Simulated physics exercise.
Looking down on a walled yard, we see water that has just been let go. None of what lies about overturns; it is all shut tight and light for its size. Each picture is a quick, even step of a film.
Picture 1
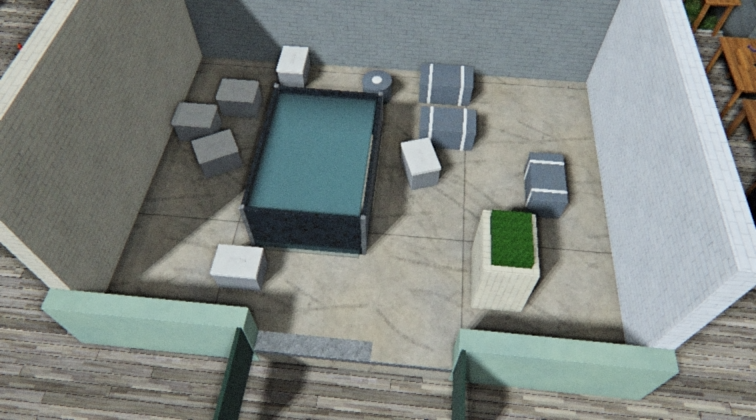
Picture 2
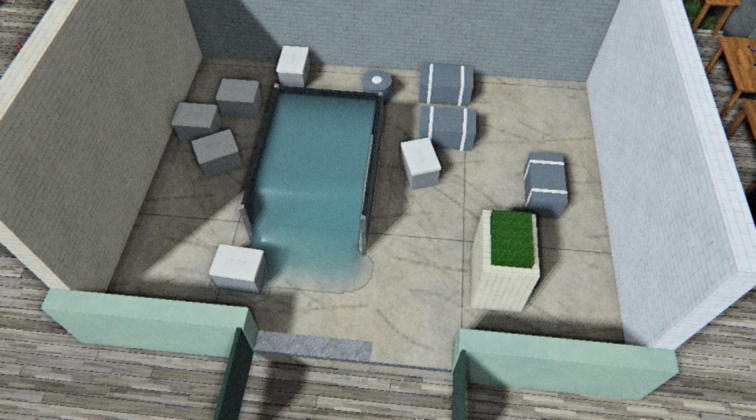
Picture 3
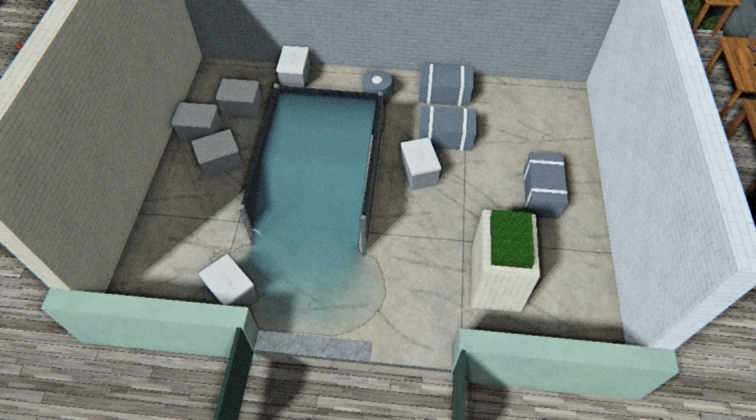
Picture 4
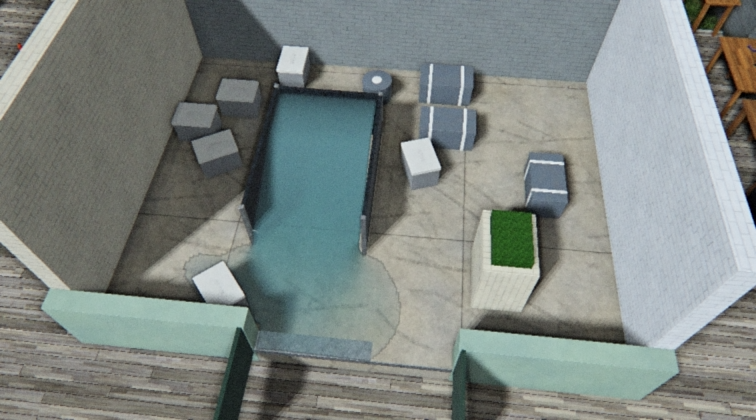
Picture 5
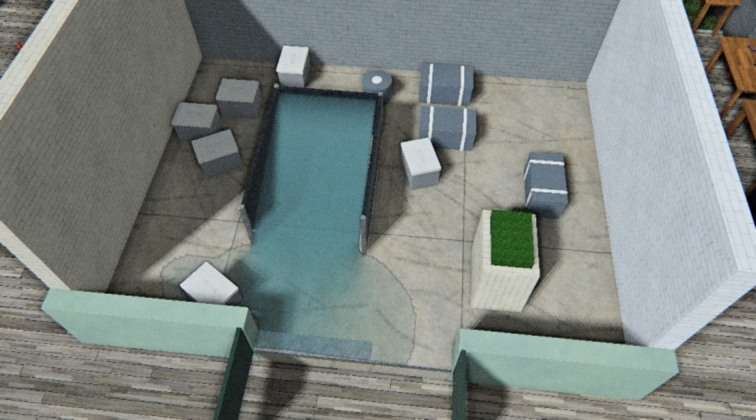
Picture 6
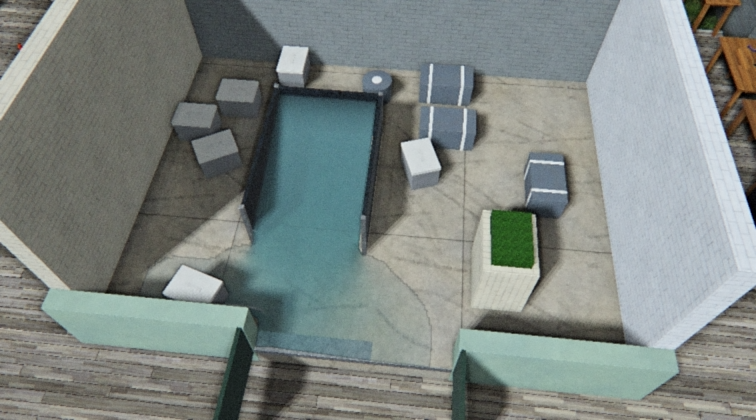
A large tank of teal water stands in a walled yard with a pale stone floor, seen from high above by a still camera. Grey and white blocks sit around it, with banded blue-grey chests and a grass-topped cream planter at right. The tank's near side opens, water spreads across the floor toward the low green walls, and the white block at front left turns and slides left.
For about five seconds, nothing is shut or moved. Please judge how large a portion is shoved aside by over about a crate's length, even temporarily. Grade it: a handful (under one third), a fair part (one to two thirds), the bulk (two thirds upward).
A fair part.
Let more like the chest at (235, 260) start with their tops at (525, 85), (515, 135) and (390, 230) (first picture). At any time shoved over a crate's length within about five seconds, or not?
Going by the order given: Stays in place, stays in place, stays in place.
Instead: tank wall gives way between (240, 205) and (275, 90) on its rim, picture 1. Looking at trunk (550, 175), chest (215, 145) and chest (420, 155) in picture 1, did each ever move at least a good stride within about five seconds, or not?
Object by object: Less than that, displaced that much, less than that.
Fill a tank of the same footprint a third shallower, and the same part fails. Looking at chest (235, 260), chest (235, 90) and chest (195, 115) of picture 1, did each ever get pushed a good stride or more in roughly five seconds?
First: Goes past it; second: Falls short; third: Goes past it.
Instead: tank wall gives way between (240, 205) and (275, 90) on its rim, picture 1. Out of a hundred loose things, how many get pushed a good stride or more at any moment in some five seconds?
About 80 %.
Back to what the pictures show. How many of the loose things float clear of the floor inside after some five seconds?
My count is 4.
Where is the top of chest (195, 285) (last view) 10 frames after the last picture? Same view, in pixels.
I'd expect it around (169, 191).
A moment on, 1 of 10 are well off their spots; 0 afloat.
Next, 1 of 10 are well off their spots; 0 afloat.
Later, 3 of 10 are well off their spots; 1 afloat.
In the end, 5 of 10 are well off their spots, and 5 have been at some point; 4 afloat.
